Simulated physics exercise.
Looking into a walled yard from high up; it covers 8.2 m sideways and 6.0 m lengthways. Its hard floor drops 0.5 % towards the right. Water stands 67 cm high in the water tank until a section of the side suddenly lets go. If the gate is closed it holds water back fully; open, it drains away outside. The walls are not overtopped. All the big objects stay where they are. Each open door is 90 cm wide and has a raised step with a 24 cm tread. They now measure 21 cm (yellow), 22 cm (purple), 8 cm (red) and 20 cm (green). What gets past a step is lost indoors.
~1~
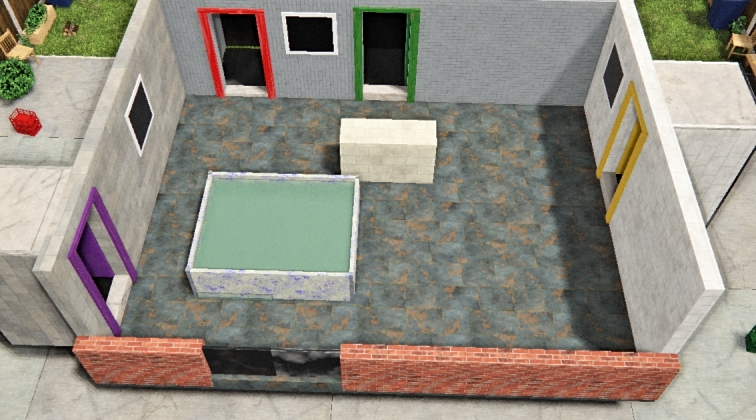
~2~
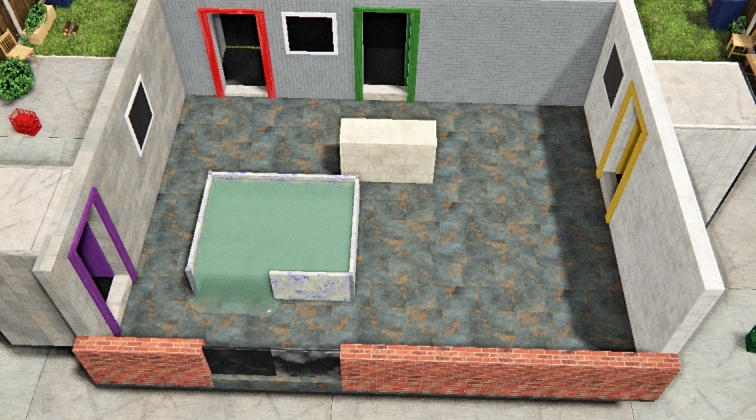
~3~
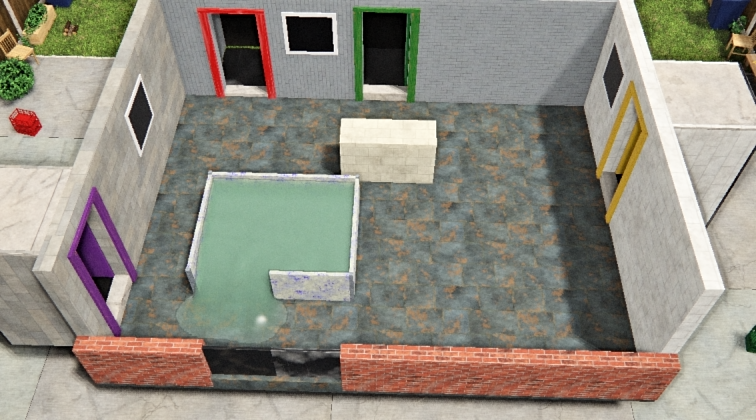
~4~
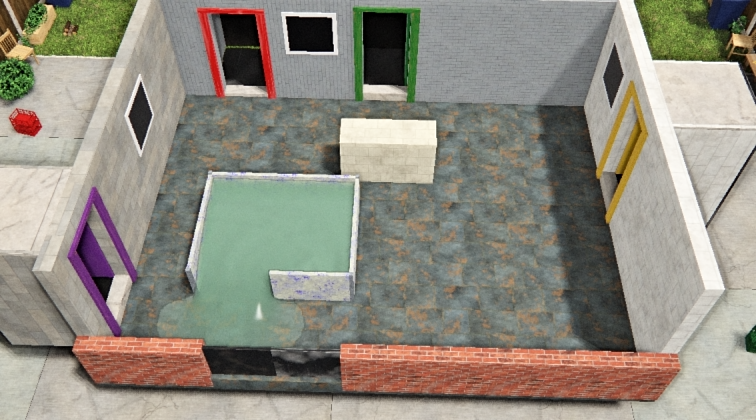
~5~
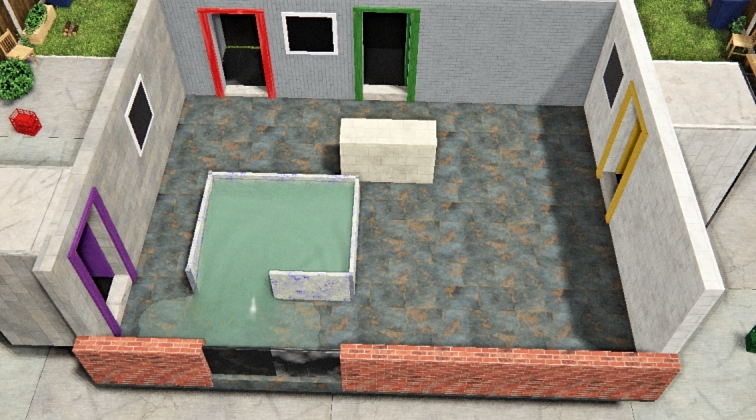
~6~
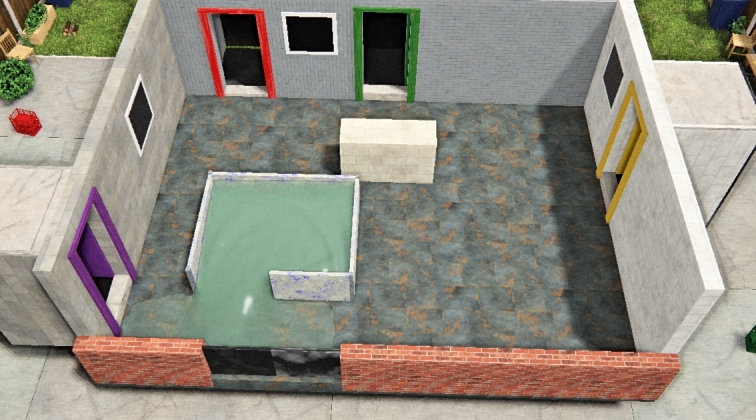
A walled tank of green water opens at the front and water spreads across the floor.
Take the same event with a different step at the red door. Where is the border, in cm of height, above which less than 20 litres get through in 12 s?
About 15 cm.
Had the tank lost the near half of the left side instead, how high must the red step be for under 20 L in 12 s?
Then roughly 14.0 cm.
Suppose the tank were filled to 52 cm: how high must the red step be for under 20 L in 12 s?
Some 11.0 cm.
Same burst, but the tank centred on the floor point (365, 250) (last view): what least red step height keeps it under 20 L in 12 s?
Some 11.0 cm.
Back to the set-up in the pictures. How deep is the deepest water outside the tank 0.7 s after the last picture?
Up to some 66 cm.
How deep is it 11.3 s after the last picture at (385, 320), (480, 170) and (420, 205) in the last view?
About 3, 7 and 5 cm.
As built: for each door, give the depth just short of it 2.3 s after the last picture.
Depths in cm: Yellow 0, purple 29, red 0, green 0.
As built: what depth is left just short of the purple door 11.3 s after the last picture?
Roughly 7.0 cm deep.
Then, 0.7 s after the last picture water covers 10 % of the floor, deepest (66 cm) near (111, 361); it has not reached the red door.
Then, 2.3 s after the last picture water covers 45 % of the floor, deepest (36 cm) near (123, 361); it has not reached the red door.
Then, 11.3 s after the last picture water covers 100 % of the floor, deepest (13 cm) near (590, 252); 7 cm at the red door, 139 litres in over its 8 cm step.
At the red door as built, the water peaked near 19 cm, 3.3 s after the last picture.
Run again over the same 12 s with other heights there, 40 litres in over 13 cm, 7 litres over 18 cm. The limit of 20 litres is kept from about 15 cm up.
